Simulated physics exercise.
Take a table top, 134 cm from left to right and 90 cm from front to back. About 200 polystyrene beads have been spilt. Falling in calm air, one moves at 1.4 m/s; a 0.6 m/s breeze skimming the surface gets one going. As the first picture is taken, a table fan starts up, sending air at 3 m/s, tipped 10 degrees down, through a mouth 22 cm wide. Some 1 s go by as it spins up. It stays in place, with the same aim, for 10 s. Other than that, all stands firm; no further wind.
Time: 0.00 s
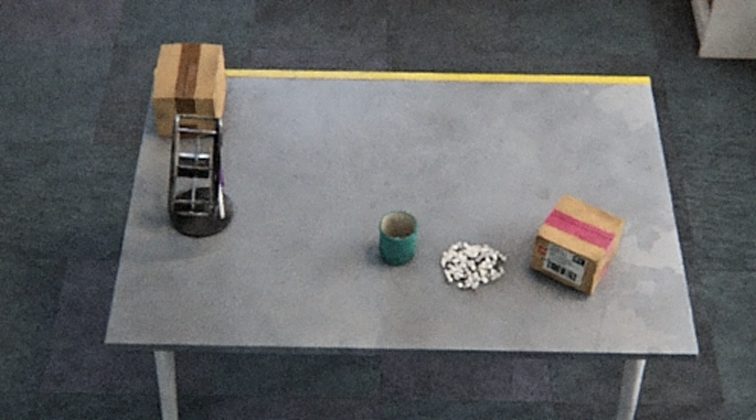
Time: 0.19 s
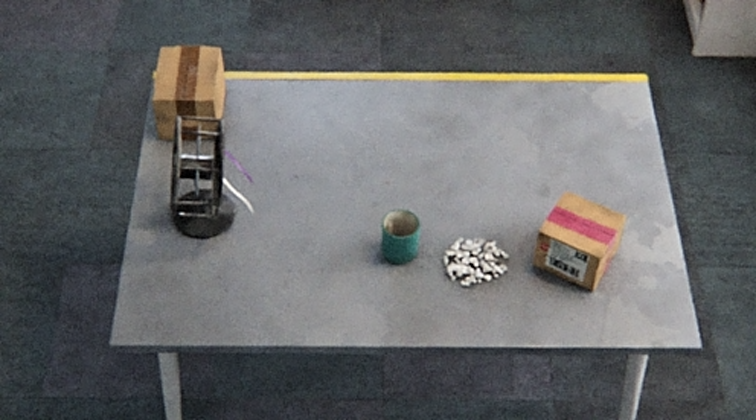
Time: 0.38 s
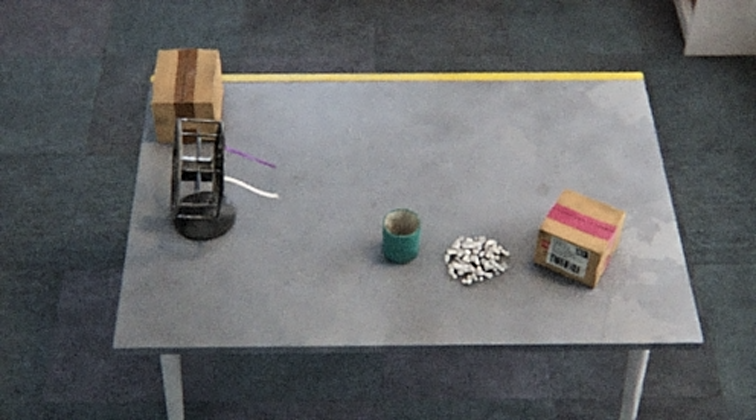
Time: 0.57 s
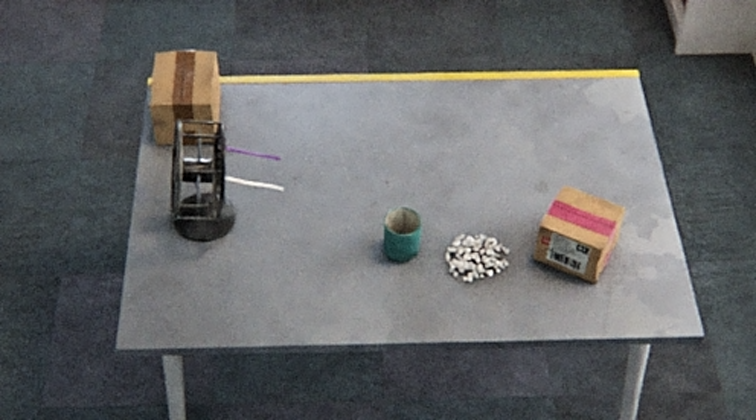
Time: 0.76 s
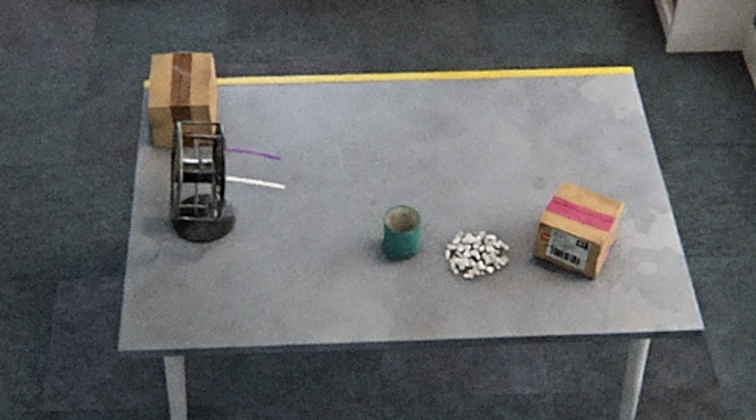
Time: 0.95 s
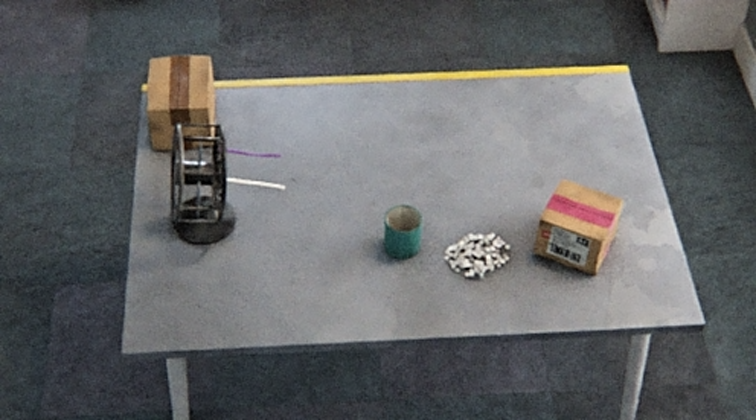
The clip shows a grey table with two boxes, a green mug, a pile of white beads and a fan whose purple and white ribbons lift and stream rightward; the pile then barely changes, while the view drifts slightly.
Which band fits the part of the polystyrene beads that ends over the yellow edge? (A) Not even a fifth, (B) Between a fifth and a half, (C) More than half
Option A: Not even a fifth.
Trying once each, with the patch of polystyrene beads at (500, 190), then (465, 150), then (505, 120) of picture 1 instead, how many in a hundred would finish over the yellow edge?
2, 90 and 90 in a hundred, respectively.
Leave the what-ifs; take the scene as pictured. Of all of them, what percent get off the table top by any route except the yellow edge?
Roughly 60 per cent.
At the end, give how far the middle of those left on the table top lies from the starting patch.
That comes to some 10 centimetres.
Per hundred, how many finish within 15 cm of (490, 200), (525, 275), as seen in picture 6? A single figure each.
I would say around 0 % and 30 % respectively.
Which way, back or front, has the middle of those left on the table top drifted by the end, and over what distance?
It shifted toward the front side by roughly 10 cm.
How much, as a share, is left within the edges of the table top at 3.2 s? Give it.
The remaining share is about 70 %.
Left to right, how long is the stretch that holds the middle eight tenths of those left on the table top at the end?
Looks like some 20 cm to me.
After 2.0 s the count stands so, 0 % are over the yellow edge; the middle of those still in play is near (482, 277).
After 3.2 s the count stands so, 0 % are over the yellow edge; the middle of those still in play is near (480, 279).
After 5.5 s the count stands so, 0 % are over the yellow edge; the middle of those still in play is near (479, 284).
After 10.0 s, at the end, 0 % are over the yellow edge; the middle of those still in play is near (479, 285).
